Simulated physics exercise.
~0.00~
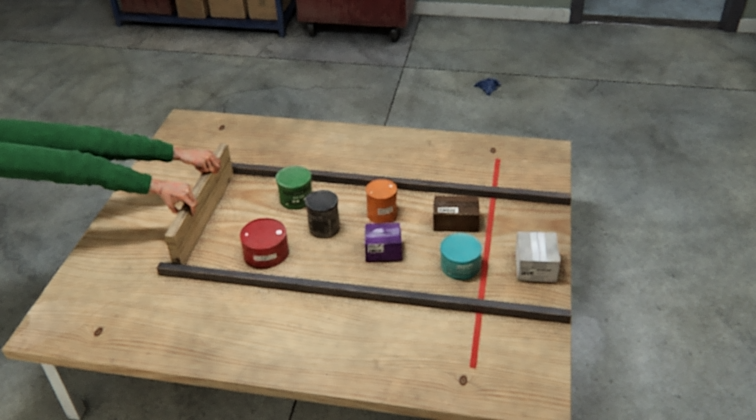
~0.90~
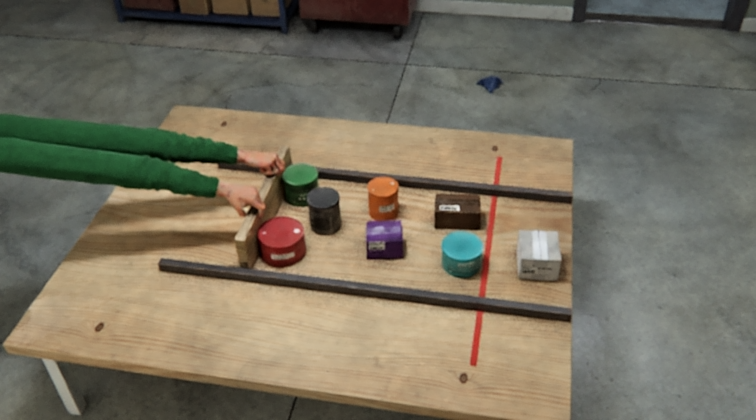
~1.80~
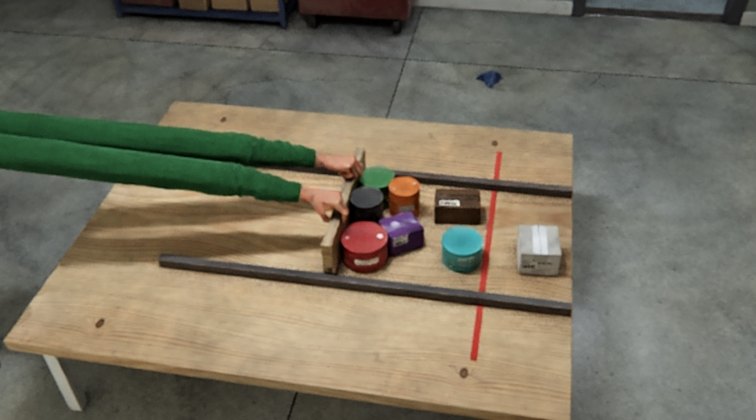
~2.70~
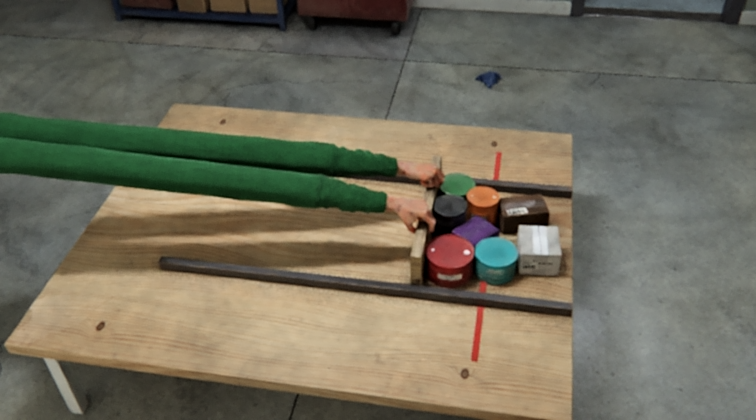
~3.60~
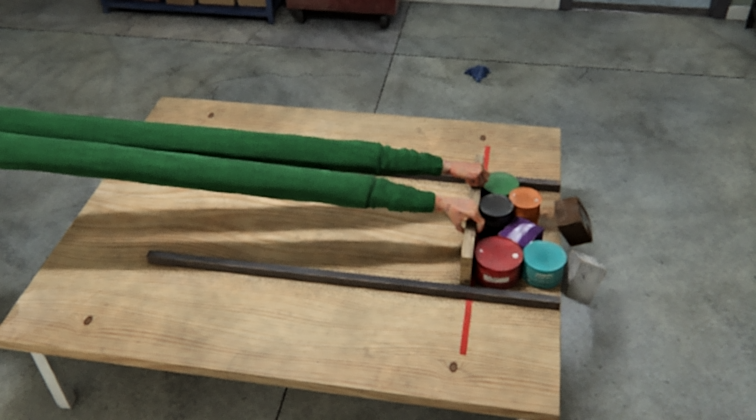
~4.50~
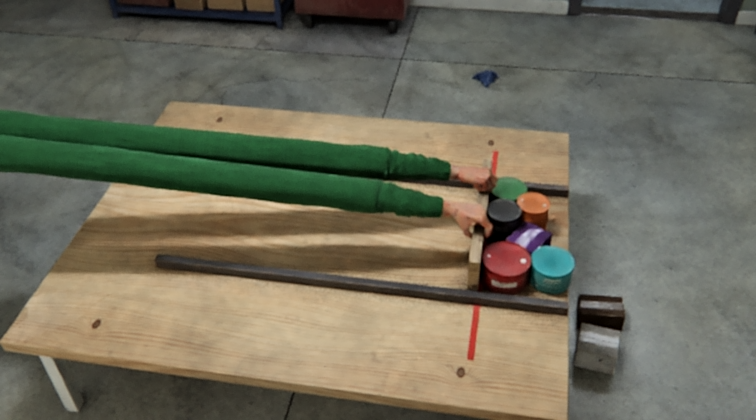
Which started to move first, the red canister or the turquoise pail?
The red canister started to move first, pushed along by the plank near the start. The turquoise pail stayed still until the gathered group was pushed up to it later on.
